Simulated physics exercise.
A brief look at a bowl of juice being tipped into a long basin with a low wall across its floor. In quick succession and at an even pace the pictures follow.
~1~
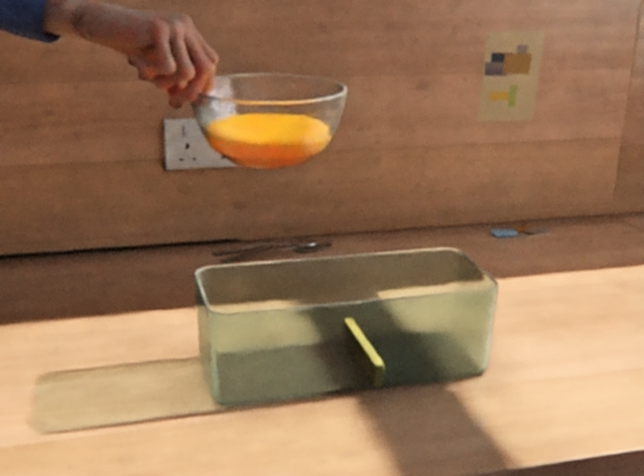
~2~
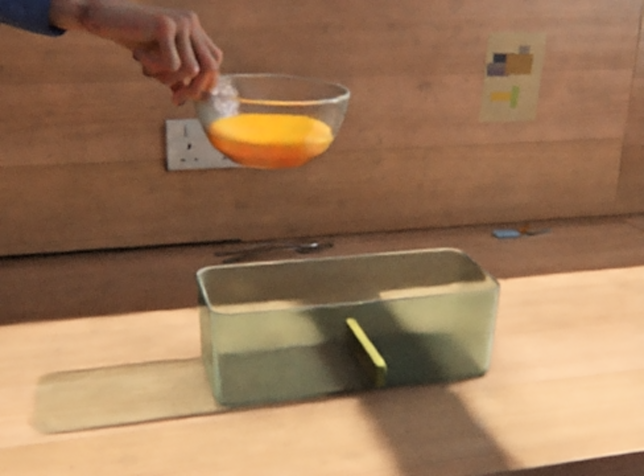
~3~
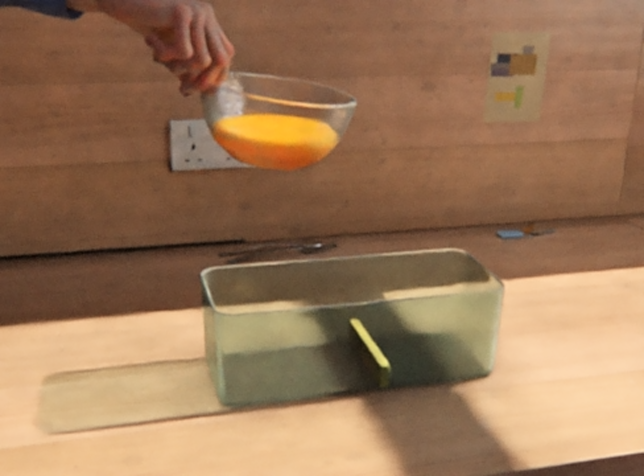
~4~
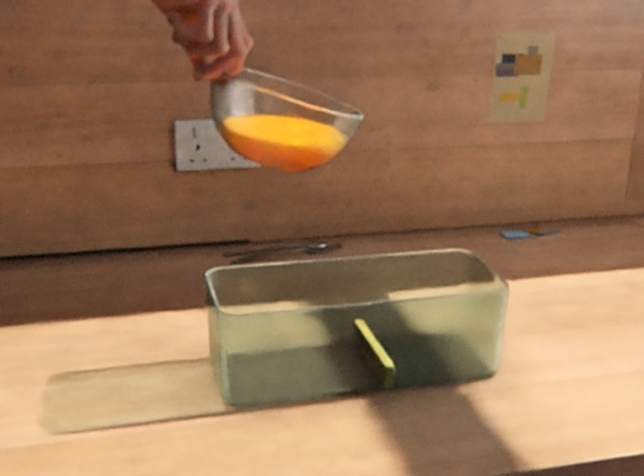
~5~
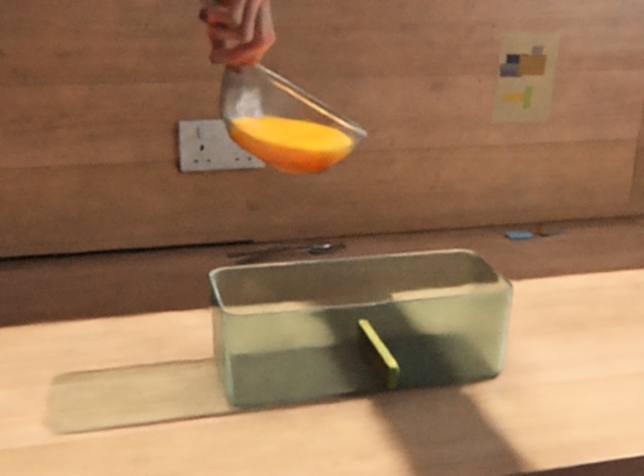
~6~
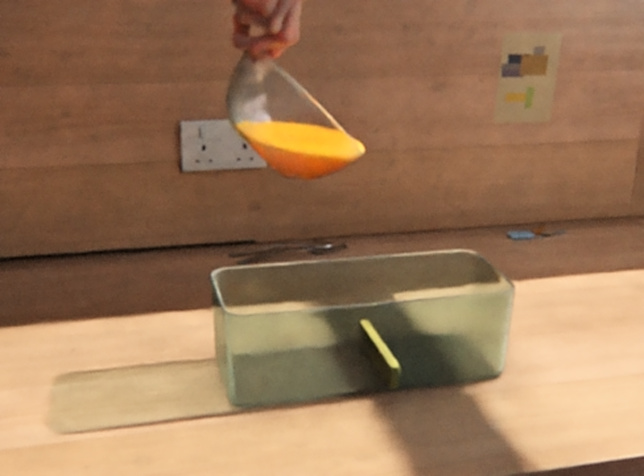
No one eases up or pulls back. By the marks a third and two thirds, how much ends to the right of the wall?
Most likely the amount right of the wall will lie in the middle range, one third to two thirds.
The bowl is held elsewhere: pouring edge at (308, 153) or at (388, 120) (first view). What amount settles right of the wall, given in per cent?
It works out to around 20 % and then around 75 %.
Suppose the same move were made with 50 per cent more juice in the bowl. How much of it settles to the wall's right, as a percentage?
Close to 50 per cent.
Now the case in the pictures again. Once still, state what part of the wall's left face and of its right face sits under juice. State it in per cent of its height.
About 30 per cent on the left and 40 per cent on the right.
A moment on, the bowl is tipped right over and 7 per cent is still to pour, 5 is left of the wall and 31 right of it.
Next, the bowl is tipped right over and 0 per cent is still to pour, 42 is left of the wall and 52 right of it.
Then the bowl is tipped right over and 0 per cent is still to pour, 44 is left of the wall and 52 right of it.
Later the bowl is tipped right over and 0 per cent is still to pour, 45 is left of the wall and 52 right of it.
Finally, 45 per cent lies left of the wall, 52 right of it and 4 outside.
